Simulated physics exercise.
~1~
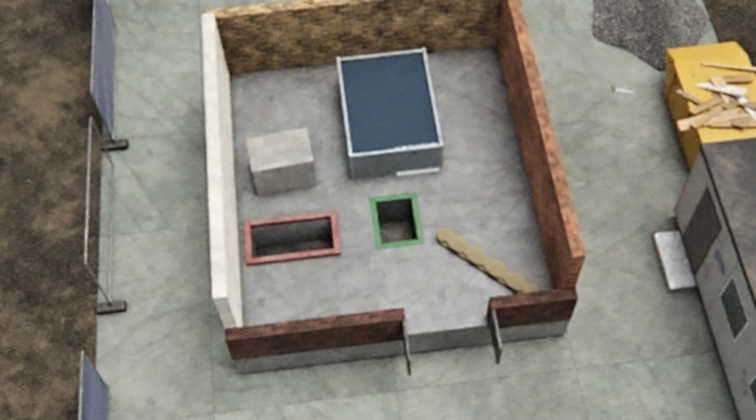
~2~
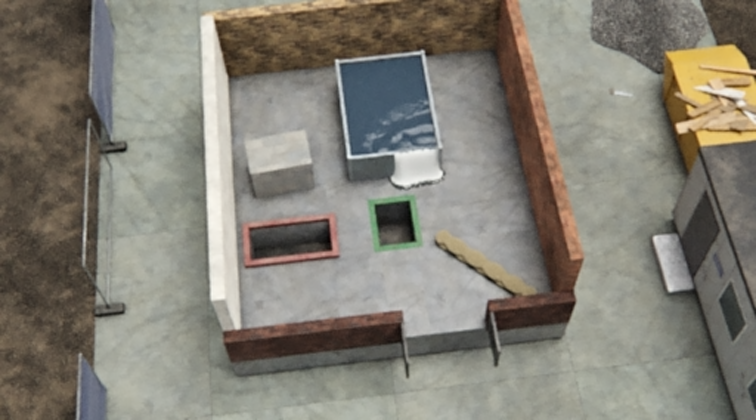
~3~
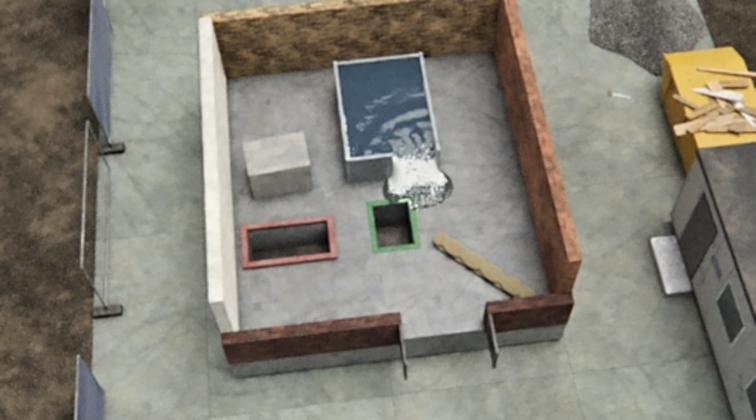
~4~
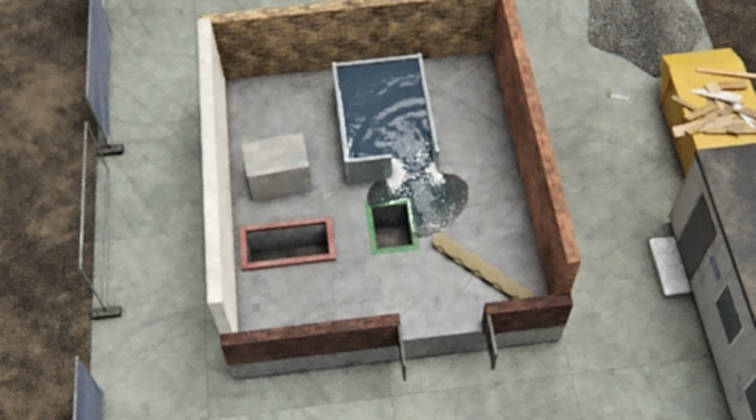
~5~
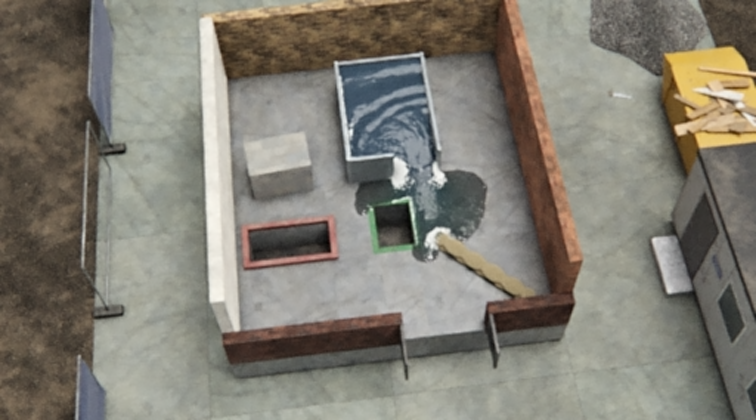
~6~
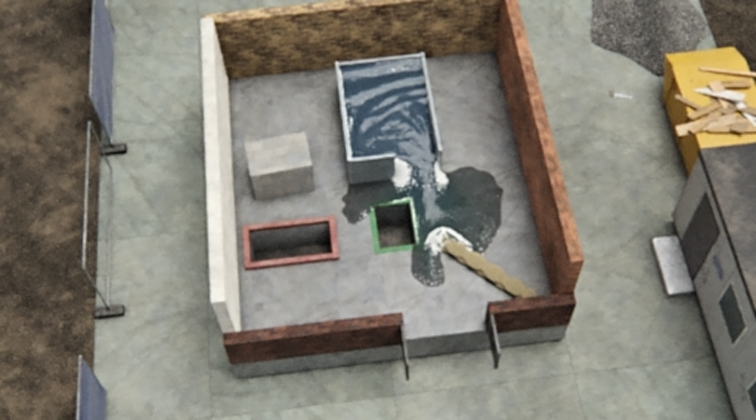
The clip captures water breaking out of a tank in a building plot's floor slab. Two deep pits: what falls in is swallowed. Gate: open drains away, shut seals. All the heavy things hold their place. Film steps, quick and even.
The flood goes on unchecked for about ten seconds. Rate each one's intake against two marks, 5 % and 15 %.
Ratings: Gate - between the two marks; green pit - above the 15 % mark; red pit - below the 5 % mark.
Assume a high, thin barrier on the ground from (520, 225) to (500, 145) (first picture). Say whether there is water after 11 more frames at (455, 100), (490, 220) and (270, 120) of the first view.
In order: Dry; wet; dry.
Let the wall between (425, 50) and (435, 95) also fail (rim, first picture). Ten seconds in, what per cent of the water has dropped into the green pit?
About 20 percent ends up in the green pit, by my reckoning.
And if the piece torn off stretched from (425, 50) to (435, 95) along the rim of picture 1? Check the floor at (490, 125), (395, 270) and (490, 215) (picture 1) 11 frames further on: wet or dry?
Note, points one to three: Reached and soaked / unreached / reached and soaked.
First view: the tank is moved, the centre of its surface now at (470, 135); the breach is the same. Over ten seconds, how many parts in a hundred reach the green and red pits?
Parts in a hundred: Green 20, red 2.
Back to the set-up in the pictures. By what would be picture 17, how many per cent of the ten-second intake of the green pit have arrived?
Close to 40 percent.
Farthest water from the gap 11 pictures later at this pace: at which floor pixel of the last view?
Roughly at (299, 340).
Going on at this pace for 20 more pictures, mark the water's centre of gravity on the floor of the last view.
At about (415, 182).
A moment on, water covers 25 % of the floor; the gate 0 %, the green pit 6 %, the red pit 0 %.
Next, water covers 30 % of the floor; the gate 2 %, the green pit 11 %, the red pit 0 %.
Then, water covers 40 % of the floor; the gate 5 %, the green pit 16 %, the red pit 0 %.
Later, water covers 65 % of the floor; the gate 6 %, the green pit 22 %, the red pit 0 %.
In the end, water covers 80 % of the floor; the gate 8 %, the green pit 28 %, the red pit 1 %.
